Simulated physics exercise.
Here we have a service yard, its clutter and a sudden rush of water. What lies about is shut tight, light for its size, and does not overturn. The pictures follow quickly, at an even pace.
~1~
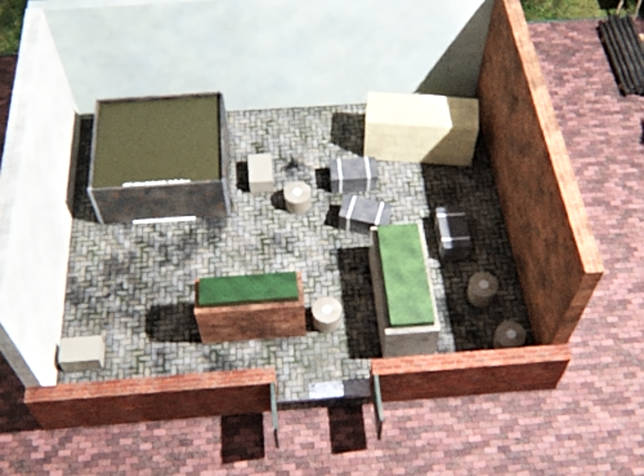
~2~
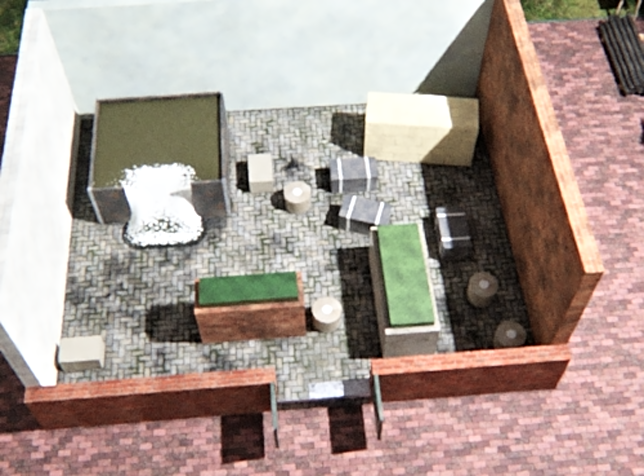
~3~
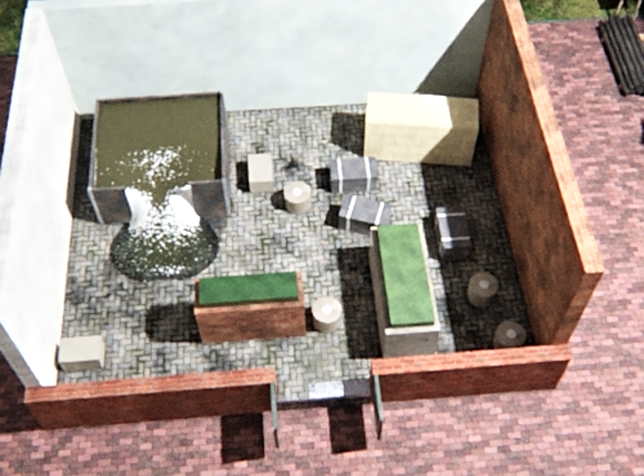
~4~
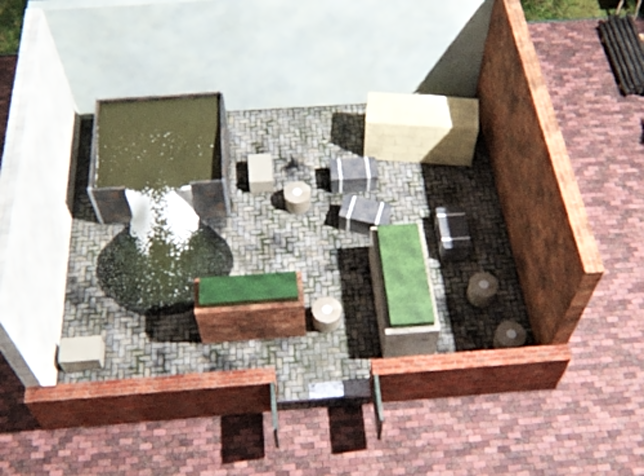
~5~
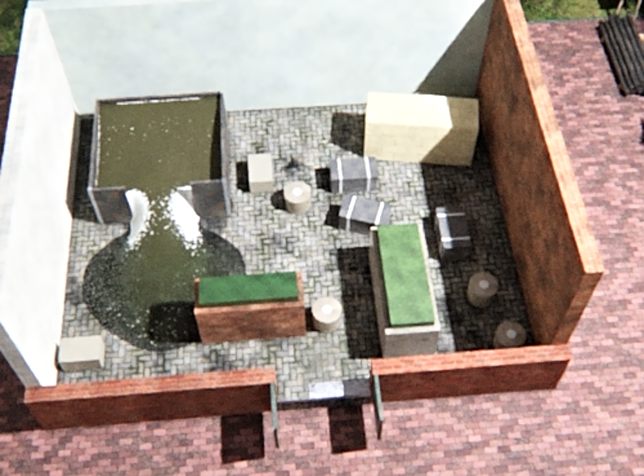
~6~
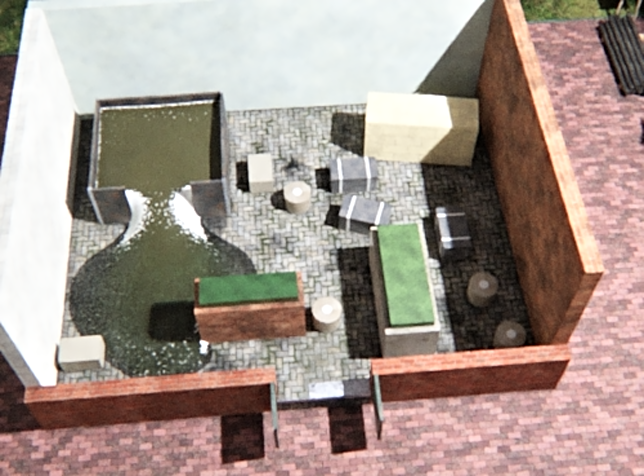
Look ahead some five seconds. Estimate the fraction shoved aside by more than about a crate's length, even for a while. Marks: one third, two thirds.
It is between one and two thirds.
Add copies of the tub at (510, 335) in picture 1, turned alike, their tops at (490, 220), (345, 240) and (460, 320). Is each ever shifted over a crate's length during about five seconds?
In that order: No, swept aside, less than that.
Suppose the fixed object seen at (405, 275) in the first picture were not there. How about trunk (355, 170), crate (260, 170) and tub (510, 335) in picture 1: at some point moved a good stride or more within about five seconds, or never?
As listed: Less than that, short of that, no.
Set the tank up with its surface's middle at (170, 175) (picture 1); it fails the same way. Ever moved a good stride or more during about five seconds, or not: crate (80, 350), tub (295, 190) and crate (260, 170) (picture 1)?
In turn: That far or more, never so far, not that far.
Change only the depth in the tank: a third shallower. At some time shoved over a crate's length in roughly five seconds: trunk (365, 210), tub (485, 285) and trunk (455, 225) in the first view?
In turn: Pushed that far, not that far, less than that.
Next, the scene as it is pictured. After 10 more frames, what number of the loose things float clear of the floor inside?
I count 2.
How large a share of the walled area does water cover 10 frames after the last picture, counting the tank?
Near 45 in a hundred.
A moment on, 0 of 10 are well off their spots; 0 afloat.
Next, 0 of 10 are well off their spots; 2 afloat.
Later, 2 of 10 are well off their spots; 3 afloat.
In the end, 5 of 10 are well off their spots, and 5 have been at some point; 4 afloat.
